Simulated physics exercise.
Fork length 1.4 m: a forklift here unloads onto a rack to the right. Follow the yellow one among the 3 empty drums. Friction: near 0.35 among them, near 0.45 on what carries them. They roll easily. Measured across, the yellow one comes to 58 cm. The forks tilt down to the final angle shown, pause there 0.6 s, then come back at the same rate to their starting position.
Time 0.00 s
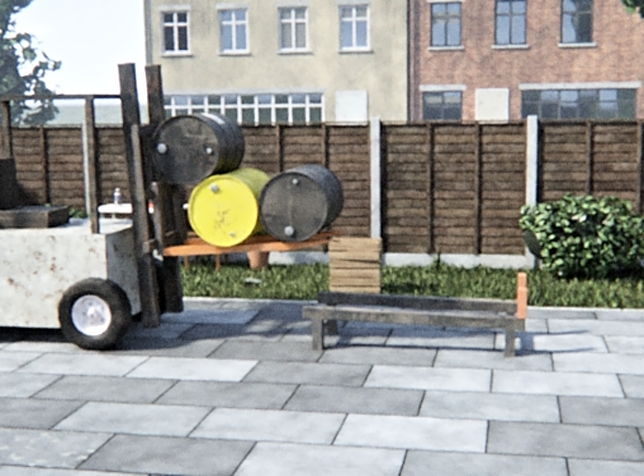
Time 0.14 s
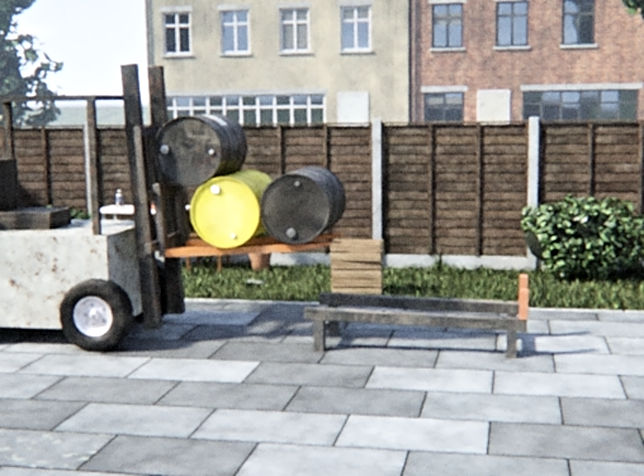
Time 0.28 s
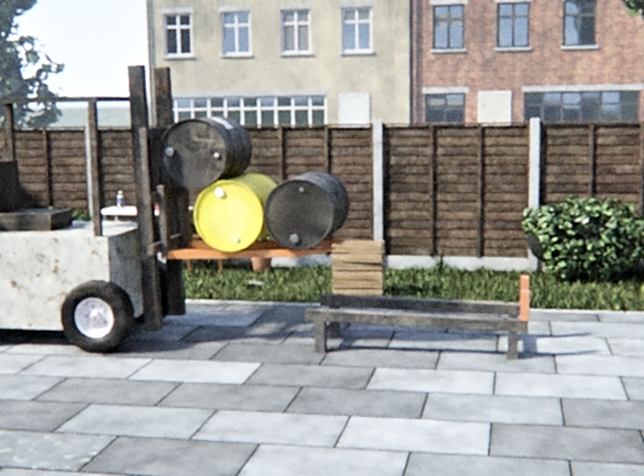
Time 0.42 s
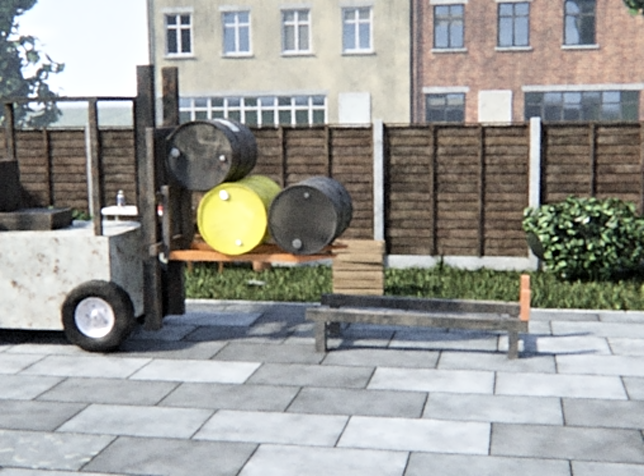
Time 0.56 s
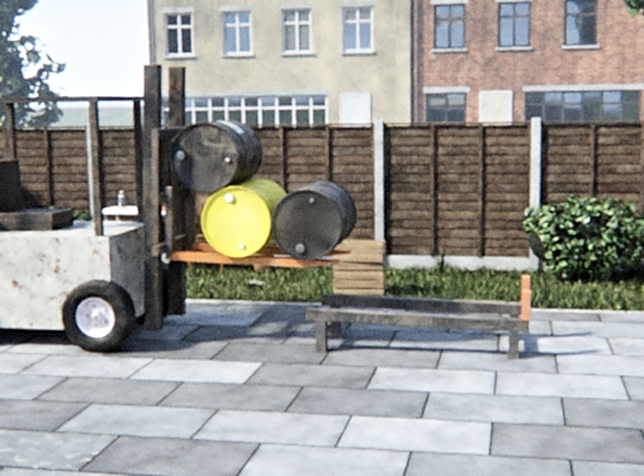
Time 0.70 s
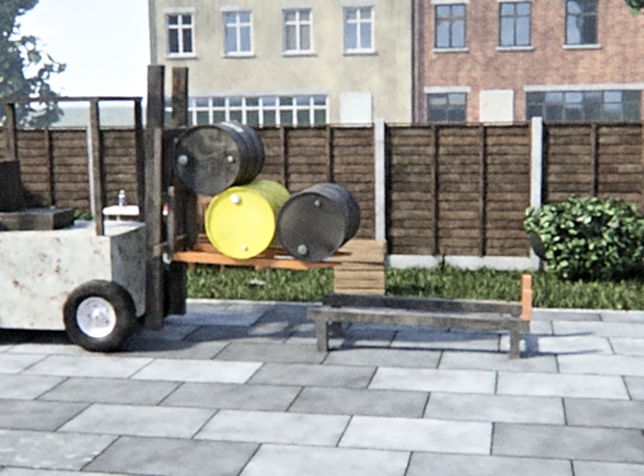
A yellow drum, resting beside one dark drum and beneath another on a forklift's orange forks, shifted slightly right with them as the forks gradually tilted from tips up to tips slightly down.
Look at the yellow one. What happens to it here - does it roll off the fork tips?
Retained.
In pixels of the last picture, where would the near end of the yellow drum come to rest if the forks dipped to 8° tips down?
(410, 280), roughly.
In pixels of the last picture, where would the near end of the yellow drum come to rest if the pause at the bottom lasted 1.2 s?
Around pixel (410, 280).
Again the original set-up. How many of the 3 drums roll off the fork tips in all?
Altogether that makes 1.
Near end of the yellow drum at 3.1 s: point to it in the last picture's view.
That would be about (301, 209) in pixels.
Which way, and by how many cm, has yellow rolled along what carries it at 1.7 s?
Yellow has moved 40 to the right.
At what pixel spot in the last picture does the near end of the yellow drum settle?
Around (264, 211).
After 1.7 s, yellow is on the forks, 45 cm from the tips, rolling right; 1 of 3 has left the forks.
After 3.1 s, yellow is on the forks, 25 cm from the tips, rolling left; 1 of 3 has left the forks.
At rest (4.7 s), yellow is on the forks, 55 cm from the tips; 1 of 3 has left the forks.
